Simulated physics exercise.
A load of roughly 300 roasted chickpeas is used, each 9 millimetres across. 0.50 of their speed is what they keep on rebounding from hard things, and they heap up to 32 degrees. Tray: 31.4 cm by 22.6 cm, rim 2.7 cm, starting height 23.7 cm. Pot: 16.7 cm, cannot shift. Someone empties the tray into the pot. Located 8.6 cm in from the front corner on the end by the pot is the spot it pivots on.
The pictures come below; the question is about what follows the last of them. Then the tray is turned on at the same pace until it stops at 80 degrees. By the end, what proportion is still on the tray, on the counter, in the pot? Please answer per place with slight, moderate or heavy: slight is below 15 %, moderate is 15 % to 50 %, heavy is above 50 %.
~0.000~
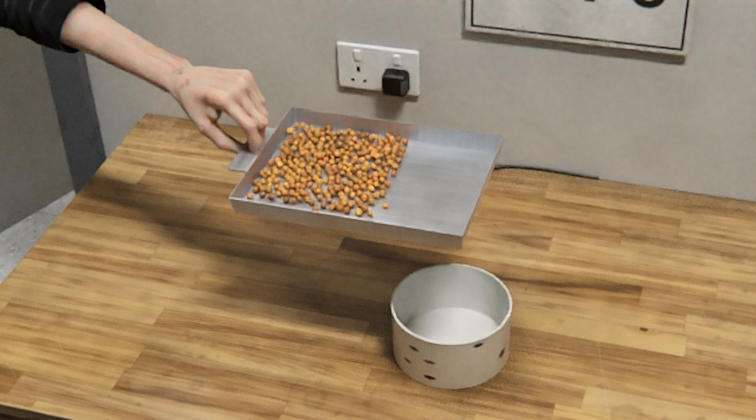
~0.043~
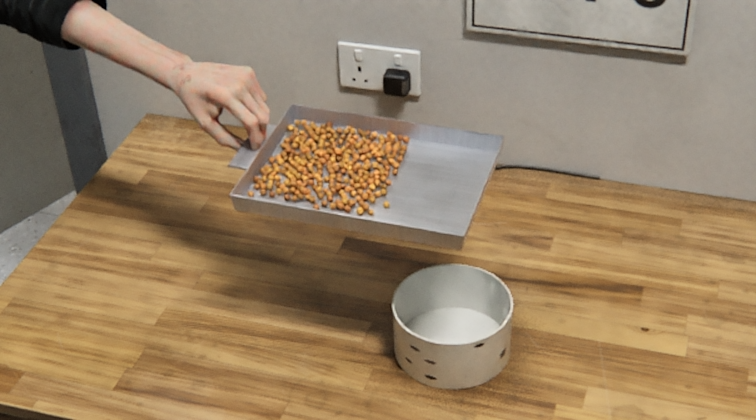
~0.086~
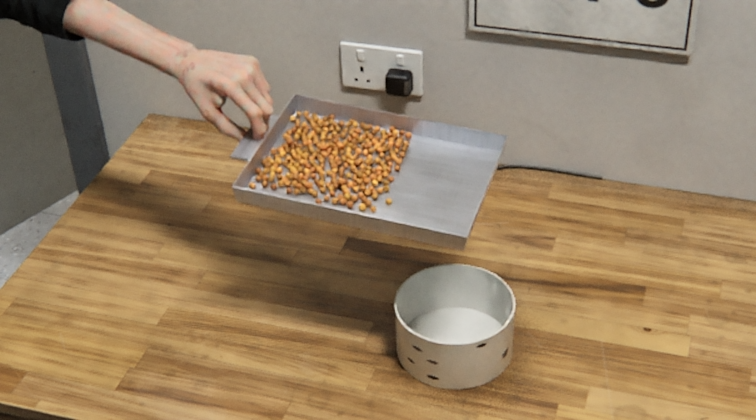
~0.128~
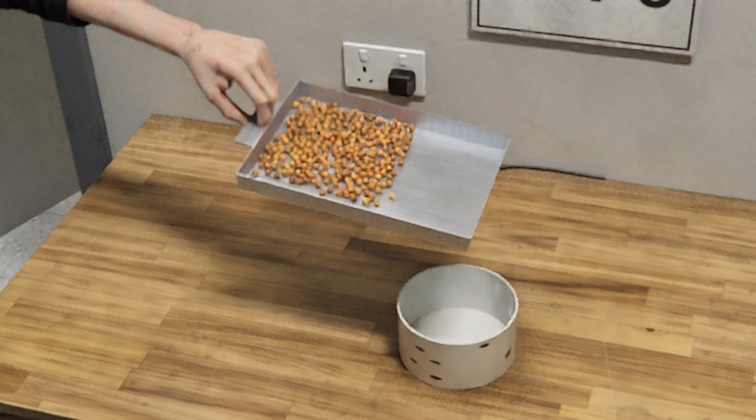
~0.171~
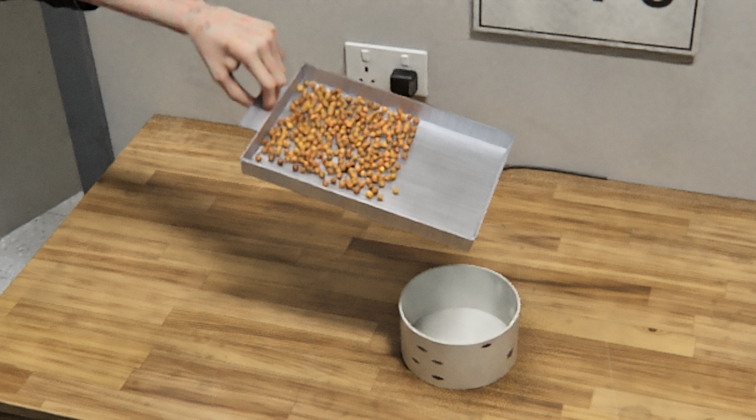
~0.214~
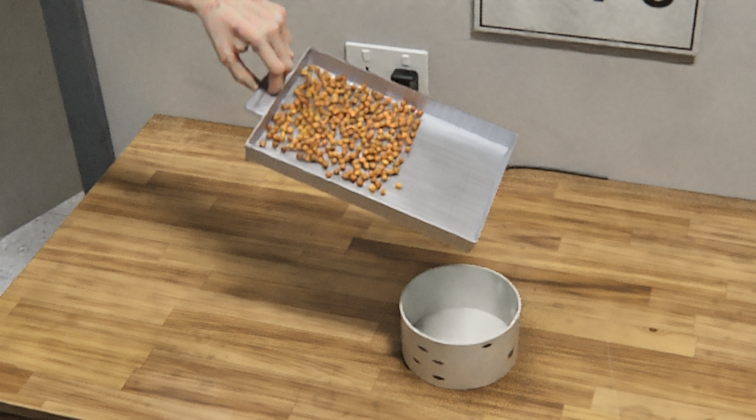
Per place: Tray moderate, counter heavy, pot slight.
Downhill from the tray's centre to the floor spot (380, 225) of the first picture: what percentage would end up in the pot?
My guess is roughly 30 percent.
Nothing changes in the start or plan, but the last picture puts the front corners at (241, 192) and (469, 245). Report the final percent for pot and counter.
In the pot: 10 per cent; on the counter: 5 per cent.
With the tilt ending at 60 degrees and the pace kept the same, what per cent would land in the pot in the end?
It would land at about 0 percent.
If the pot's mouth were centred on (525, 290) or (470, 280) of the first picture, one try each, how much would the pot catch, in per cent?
About 20 and 0 per cent.
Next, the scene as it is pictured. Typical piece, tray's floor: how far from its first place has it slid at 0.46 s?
Displacement on the tray: Roughly 5 cm.
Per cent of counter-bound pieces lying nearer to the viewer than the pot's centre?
Near 70 in a hundred.
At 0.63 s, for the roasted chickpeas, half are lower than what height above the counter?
Some 28 cm.
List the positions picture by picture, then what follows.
In the first picture, tray tilt 0 degrees, front corners at (233, 196) and (460, 233); middle of the pieces at (328, 167); pot at (451, 302).
In the second picture, tray tilt 1 degrees, front corners at (234, 194) and (461, 233); middle of the pieces at (329, 164).
In the third picture, tray tilt 4 degrees, front corners at (236, 185) and (464, 234), lowest corner right front; middle of the pieces at (331, 158).
In the fourth picture, tray tilt 8 degrees, front corners at (240, 172) and (469, 236), lowest corner right front; middle of the pieces at (335, 148).
In the fifth picture, tray tilt 14 degrees, front corners at (244, 158) and (472, 238), lowest corner right front; middle of the pieces at (339, 137).
In the sixth picture, tray tilt 19 degrees, front corners at (249, 144) and (474, 239), lowest corner right front; middle of the pieces at (342, 126); pot at (460, 303). Its pace works out near 125 degrees a second.
After 0.46 s, tilt 49 degrees; the tray holds 100 %, the pot 0 %.
After 0.63 s, tilt 70 degrees; the tray holds 100 %, the pot 0 %.
After 0.92 s, tilt 80 degrees; the tray holds 35 %, the pot 0 %.
In the end, at 1.8 s, tray 35 %, counter 65 %, pot 0 %.
